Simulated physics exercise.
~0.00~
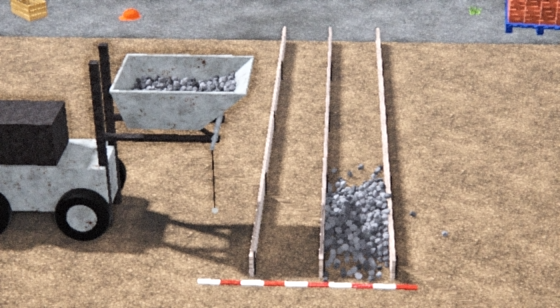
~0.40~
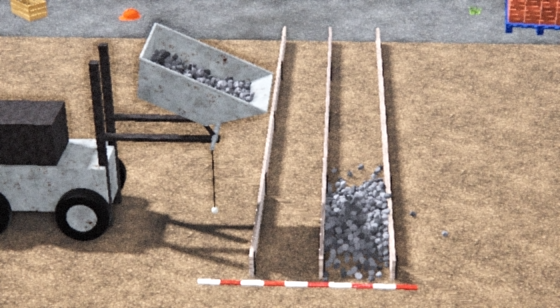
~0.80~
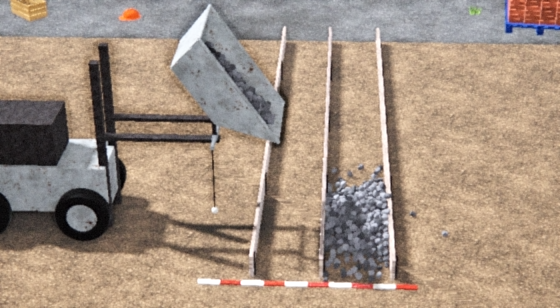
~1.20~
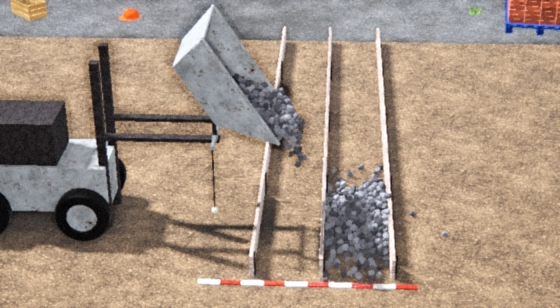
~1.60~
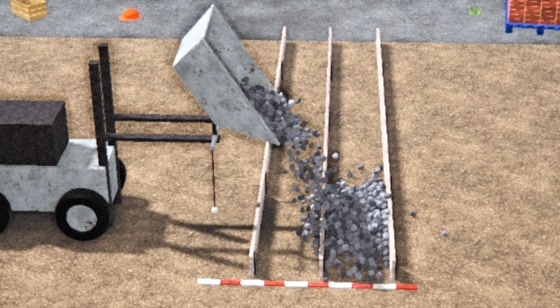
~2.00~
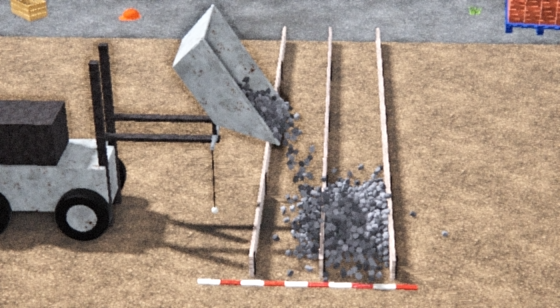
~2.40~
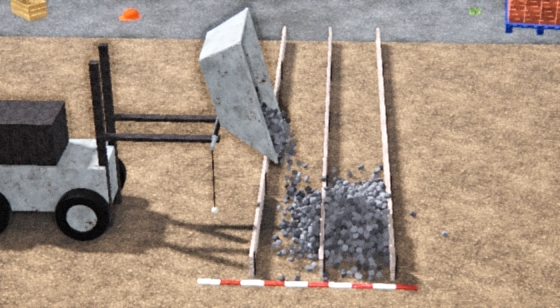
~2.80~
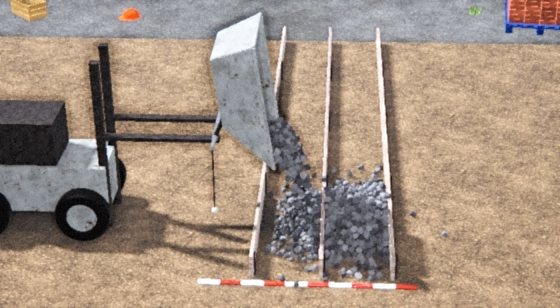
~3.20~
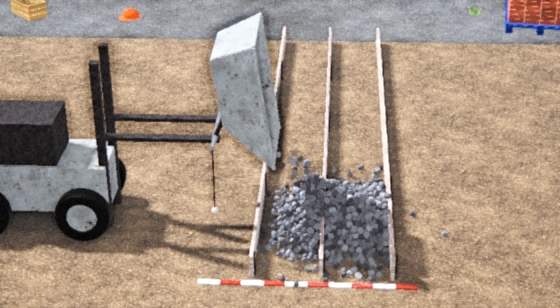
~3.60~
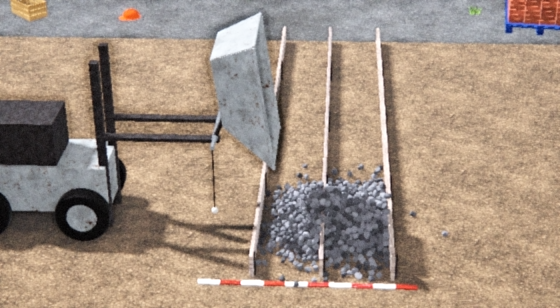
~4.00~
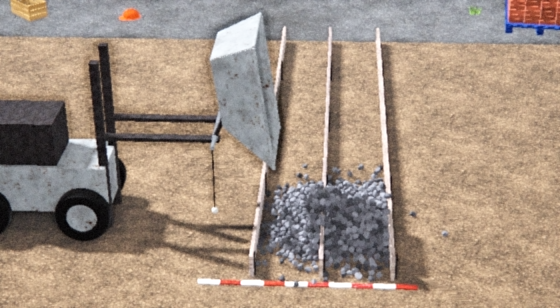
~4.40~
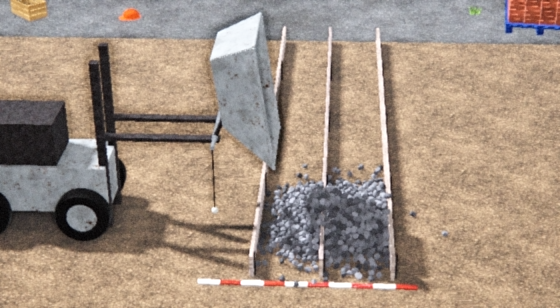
Fork truck tipping a steel skip in stages, pouring grey stones into the empty bay until they merge with the older heap.
